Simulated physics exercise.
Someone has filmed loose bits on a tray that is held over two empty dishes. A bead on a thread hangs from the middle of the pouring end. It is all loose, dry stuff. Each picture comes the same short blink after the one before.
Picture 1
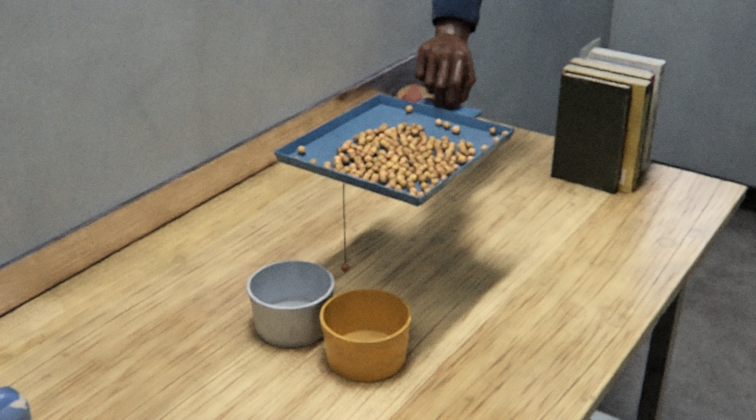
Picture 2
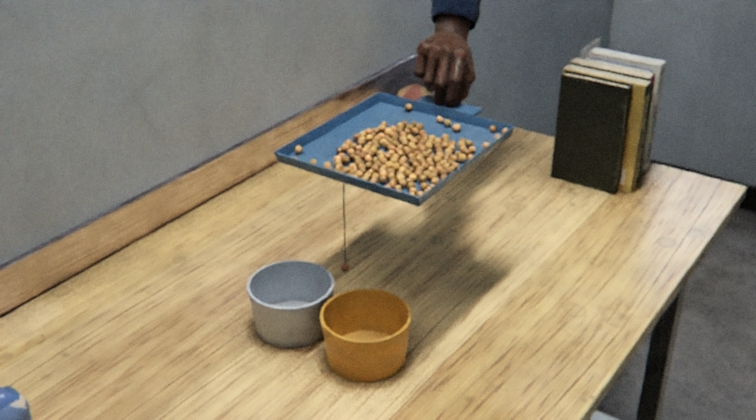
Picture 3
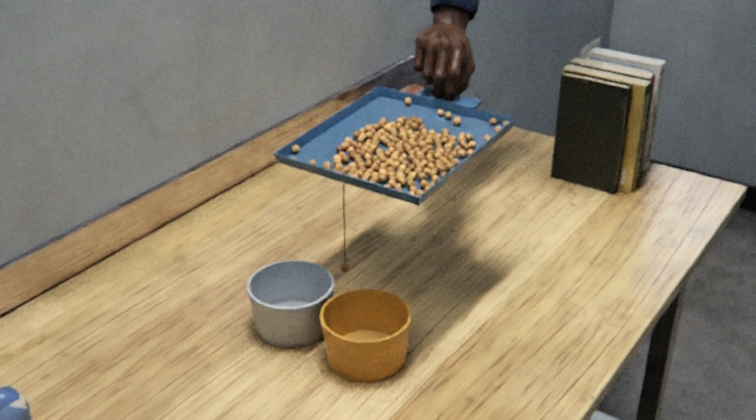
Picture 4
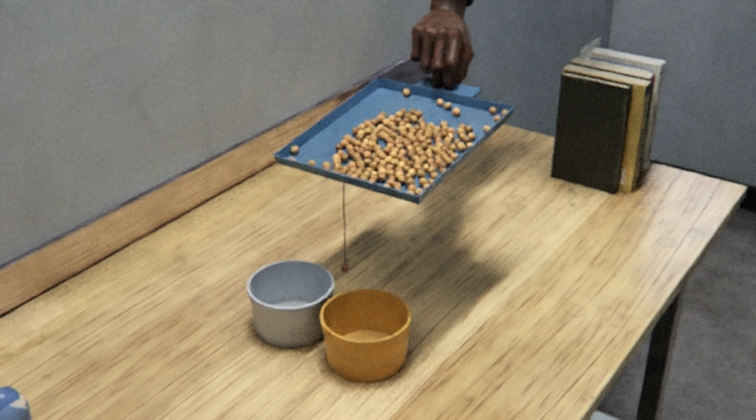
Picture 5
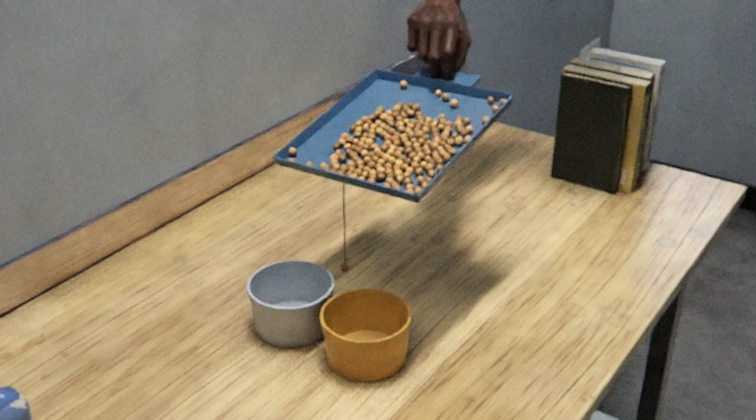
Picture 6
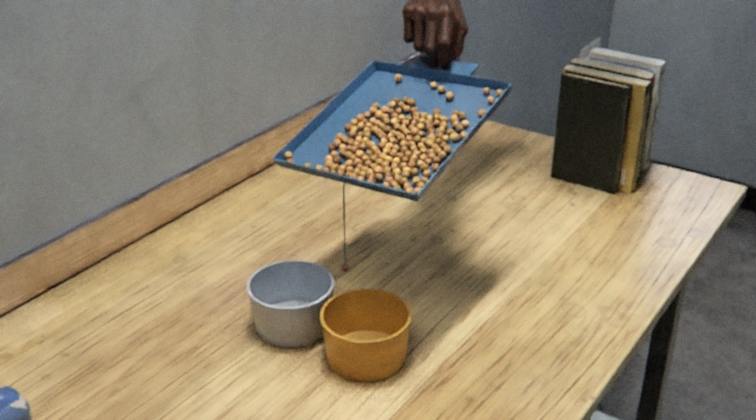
To begin with, a hand holds a blue tray of small round wooden beads nearly level above a grey dish and an orange dish on a wooden table. The hand then slowly raises the far end, tilting the tray toward its near left corner, and the beads begin to shift across it.
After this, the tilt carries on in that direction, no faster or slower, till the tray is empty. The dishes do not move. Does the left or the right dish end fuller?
The left dish gets more.
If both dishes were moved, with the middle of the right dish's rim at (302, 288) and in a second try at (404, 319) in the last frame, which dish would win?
In turn: The right-hand dish; the left dish.
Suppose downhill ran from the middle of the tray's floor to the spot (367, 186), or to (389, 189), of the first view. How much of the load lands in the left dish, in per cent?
Near 10 % and 0 %.
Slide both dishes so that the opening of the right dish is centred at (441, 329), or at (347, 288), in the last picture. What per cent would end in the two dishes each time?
Roughly 20 per cent, and 80 per cent.
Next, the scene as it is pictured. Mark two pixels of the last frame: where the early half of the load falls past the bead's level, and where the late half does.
Around (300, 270) and then (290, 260).
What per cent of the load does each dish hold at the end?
Left dish near 60 in a hundred; right dish near 20.
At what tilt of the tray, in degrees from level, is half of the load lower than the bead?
At some 75 degrees.
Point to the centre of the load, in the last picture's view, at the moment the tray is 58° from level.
Roughly at (335, 165).
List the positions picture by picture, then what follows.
In the first picture, corners of the pouring end at (278, 151) and (419, 196), level; middle of the load at (401, 155), round wooden beads; left dish at (264, 320); right dish at (340, 354); bead on its thread at (345, 268).
In the second picture, corners of the pouring end at (278, 152) and (419, 196), level; middle of the load at (401, 154).
In the third picture, corners of the pouring end at (278, 153) and (418, 195), tipped barely, lowest at the left corner; middle of the load at (400, 151).
In the fourth picture, corners of the pouring end at (277, 154) and (418, 194), tipped a little, lowest at the left corner; middle of the load at (399, 147).
In the fifth picture, corners of the pouring end at (277, 156) and (417, 193), tipped a little, lowest at the left corner; middle of the load at (397, 144).
In the sixth picture, corners of the pouring end at (277, 157) and (416, 192), tipped clearly, lowest at the left corner; middle of the load at (393, 141), most on the move; left dish at (264, 320); right dish at (340, 354).
Soon after the last picture, tray tipped steeply; most on the tray; a stray few in the right dish; a stray few in the left dish; a stray few outside both; about a quarter in the air.
A little later, tray tipped right over; a small part on the tray; about a quarter in the right dish; about half in the left dish; about a quarter outside both; a small part in the air.
Later still, tray tipped past a quarter turn; about a quarter in the right dish; about half in the left dish; about a quarter outside both.
By the end, tray tipped past a quarter turn; about a quarter in the right dish; about half in the left dish; about a quarter outside both.
